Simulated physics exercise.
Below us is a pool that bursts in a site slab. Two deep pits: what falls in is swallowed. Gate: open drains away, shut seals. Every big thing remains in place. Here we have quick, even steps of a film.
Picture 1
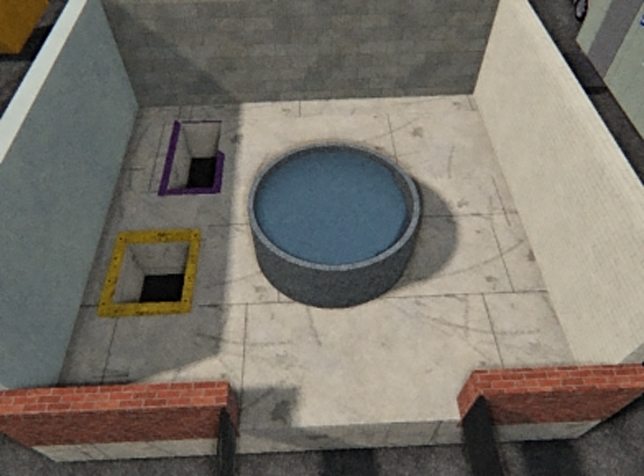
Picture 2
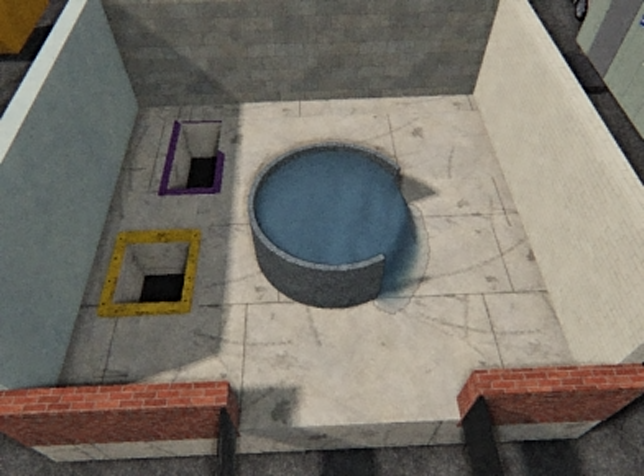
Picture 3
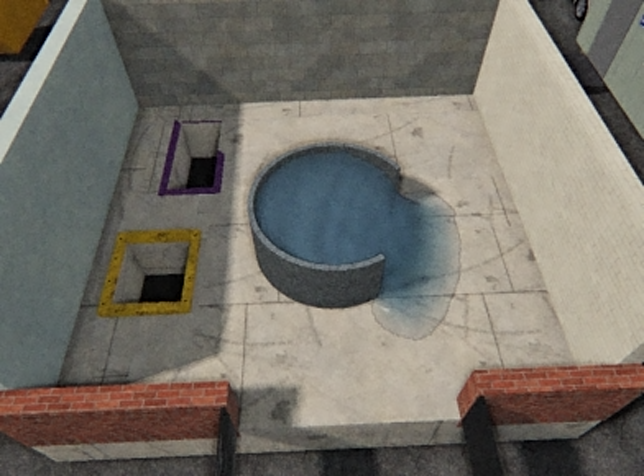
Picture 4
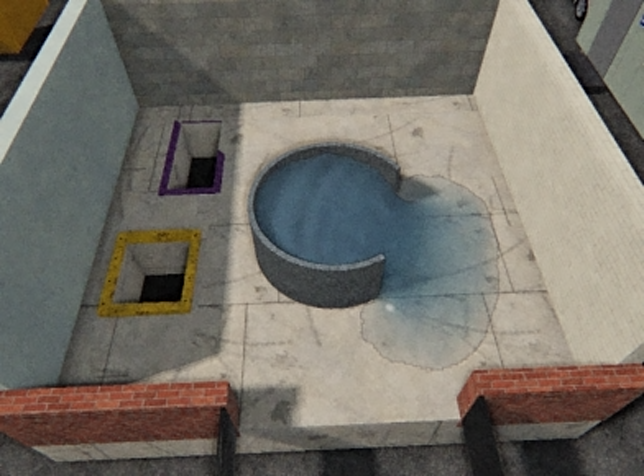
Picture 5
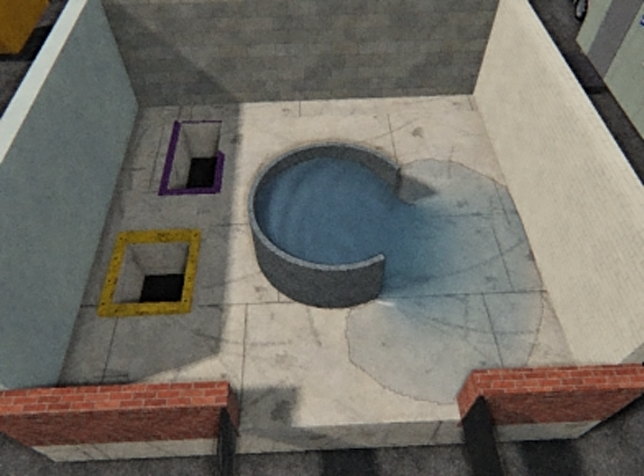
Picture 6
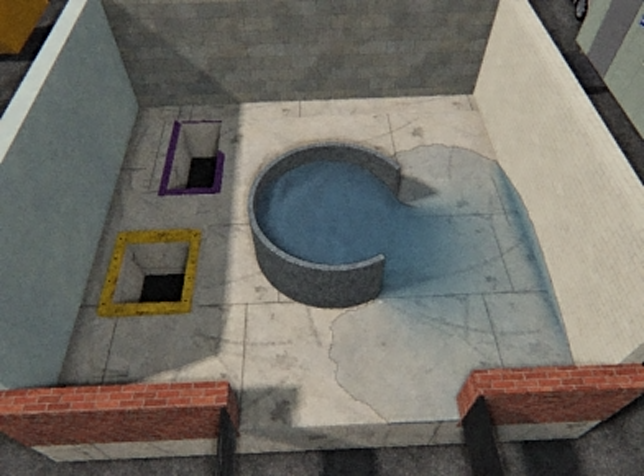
A round pool of water broke open on its right side, and the water poured out through the gap, spreading across the pale slab toward the right wall, while two square pits sat at left.
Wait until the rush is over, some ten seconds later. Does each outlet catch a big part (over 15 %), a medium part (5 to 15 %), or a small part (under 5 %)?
Parts caught - gate: A big part; purple pit: A big part; yellow pit: A small part.
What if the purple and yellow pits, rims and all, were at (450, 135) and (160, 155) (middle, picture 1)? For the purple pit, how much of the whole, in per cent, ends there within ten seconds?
Purple: 30 %.
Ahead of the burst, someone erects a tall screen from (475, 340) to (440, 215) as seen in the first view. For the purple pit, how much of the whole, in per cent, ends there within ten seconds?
Roughly 14 per cent ends up in the purple pit.
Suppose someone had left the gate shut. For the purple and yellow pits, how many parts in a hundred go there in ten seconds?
In per cent: Purple 25, yellow 4.
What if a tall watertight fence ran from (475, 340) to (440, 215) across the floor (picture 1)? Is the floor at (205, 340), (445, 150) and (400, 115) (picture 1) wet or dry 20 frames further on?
In the order you listed them: Unsoaked, soaked, soaked.
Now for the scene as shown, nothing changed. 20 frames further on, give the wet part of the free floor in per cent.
Around 65 percent.
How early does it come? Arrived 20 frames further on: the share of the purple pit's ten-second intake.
I make it 0 per cent.
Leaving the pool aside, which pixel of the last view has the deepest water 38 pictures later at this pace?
About (63, 368).
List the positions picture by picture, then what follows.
The first frame shows still water in the pool at (333, 204).
In the second frame, the front is at (390, 308), out from the gap at (407, 241).
In the third frame, water pours out at (407, 244) and has run to (408, 329).
In the fourth frame, the front is at (440, 361), out from the gap at (406, 245).
In the fifth frame, the front is at a hidden place, out from the gap at (406, 246).
In the sixth frame, the front is at a hidden place, out from the gap at (406, 246).
A moment on, water covers 25 % of the floor; the gate 1 %, the purple pit 0 %, the yellow pit 0 %.
Next, water covers 35 % of the floor; the gate 2 %, the purple pit 0 %, the yellow pit 0 %.
Then, water covers 65 % of the floor; the gate 7 %, the purple pit 0 %, the yellow pit 0 %.
Later, water covers 95 % of the floor; the gate 16 %, the purple pit 6 %, the yellow pit 0 %.
In the end, water covers 100 % of the floor; the gate 24 %, the purple pit 21 %, the yellow pit 0 %.
